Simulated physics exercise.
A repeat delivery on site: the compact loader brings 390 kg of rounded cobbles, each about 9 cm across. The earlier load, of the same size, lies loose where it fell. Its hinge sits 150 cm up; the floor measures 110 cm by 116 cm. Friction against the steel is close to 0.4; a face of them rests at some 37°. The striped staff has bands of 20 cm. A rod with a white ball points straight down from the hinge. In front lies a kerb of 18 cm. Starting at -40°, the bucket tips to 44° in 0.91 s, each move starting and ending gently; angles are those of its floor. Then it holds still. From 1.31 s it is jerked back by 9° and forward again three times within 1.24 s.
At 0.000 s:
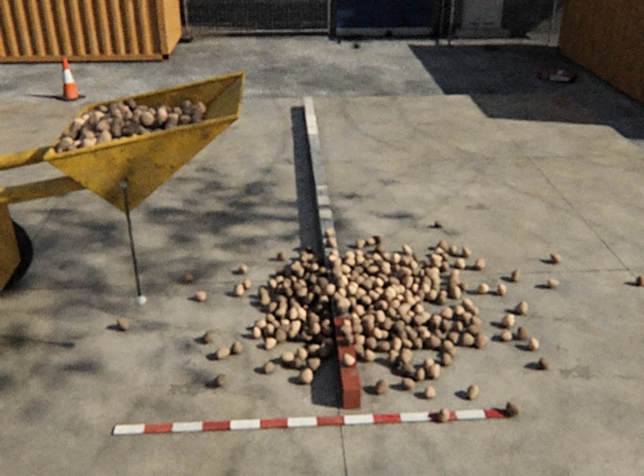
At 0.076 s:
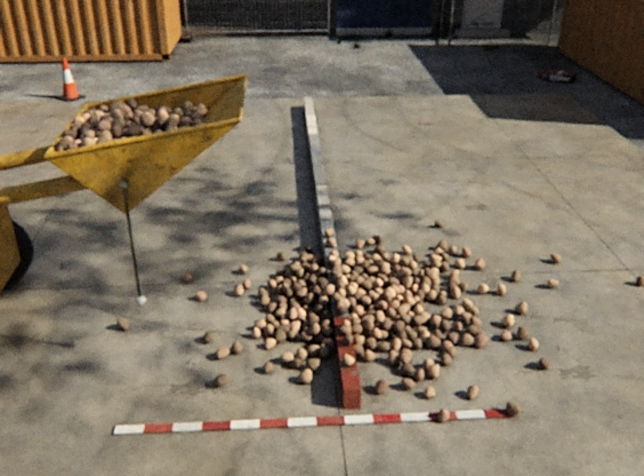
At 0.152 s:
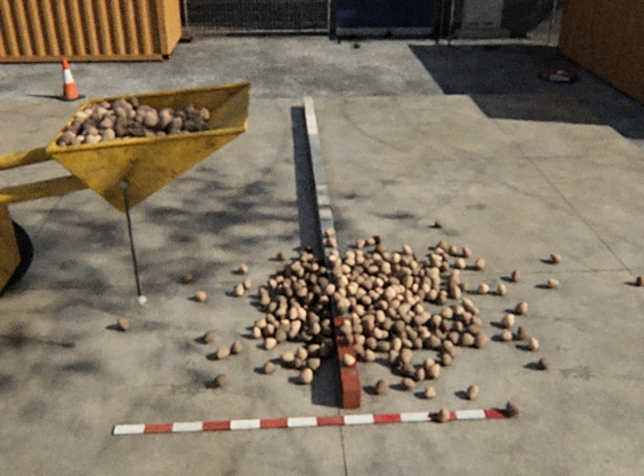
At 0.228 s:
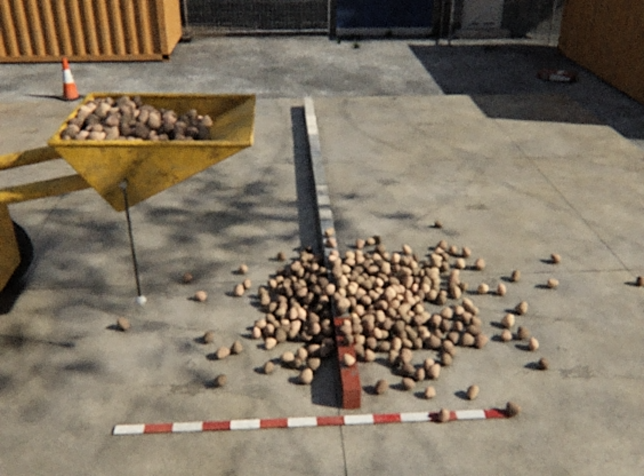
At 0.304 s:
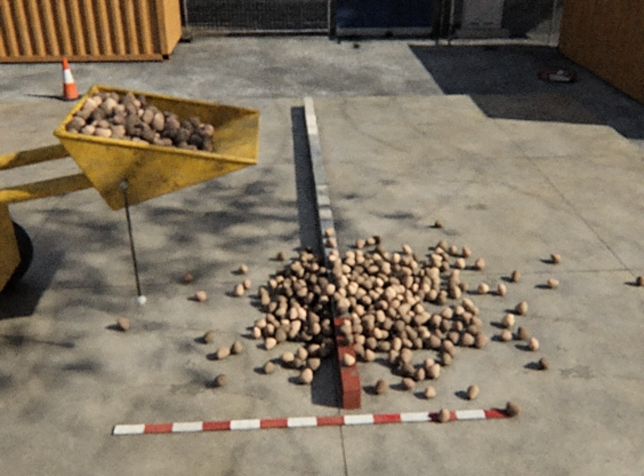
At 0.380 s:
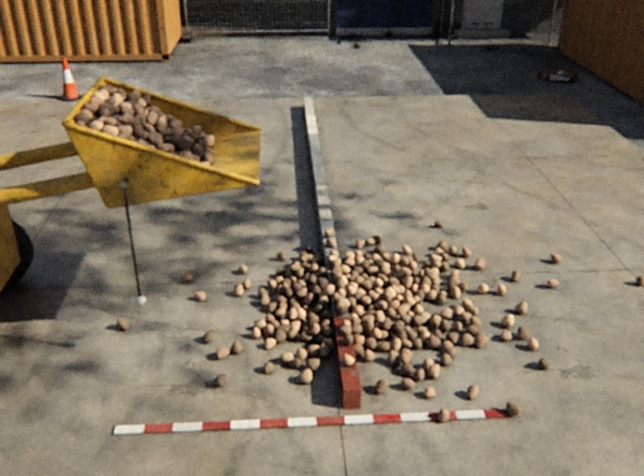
On a sunlit concrete yard, a yellow loader's bucket of rounded stones turned steadily until its right edge was lower, the stones shifting inside, while another loose heap lay still across a low kerb.
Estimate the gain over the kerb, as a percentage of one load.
Some 5 per cent is added.
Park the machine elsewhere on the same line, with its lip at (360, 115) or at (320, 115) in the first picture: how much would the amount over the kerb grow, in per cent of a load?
About 95 and 60 per cent.
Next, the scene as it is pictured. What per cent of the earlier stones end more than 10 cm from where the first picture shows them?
Roughly 5 per cent of them.
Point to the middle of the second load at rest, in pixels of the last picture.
Near (288, 298).
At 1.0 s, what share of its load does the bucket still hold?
Roughly 80 per cent is still inside.
After 0.7 s the floor is at 31°; in per cent of one load, 100 in the bucket, 40 on this side of the kerb, 60 over the kerb; the foremost stones are at (546, 298).
After 1.0 s the floor is at 44°; in per cent of one load, 80 in the bucket, 60 on this side of the kerb, 60 over the kerb; the foremost stones are at (546, 298).
After 3.0 s the floor is at 44°; in per cent of one load, 0 in the bucket, 135 on this side of the kerb, 65 over the kerb; the foremost stones are at (546, 298).
After 5.8 s the floor is at 44°; in per cent of one load, 0 in the bucket, 135 on this side of the kerb, 65 over the kerb; the foremost stones are at (546, 298). Net gain over the kerb, 5.
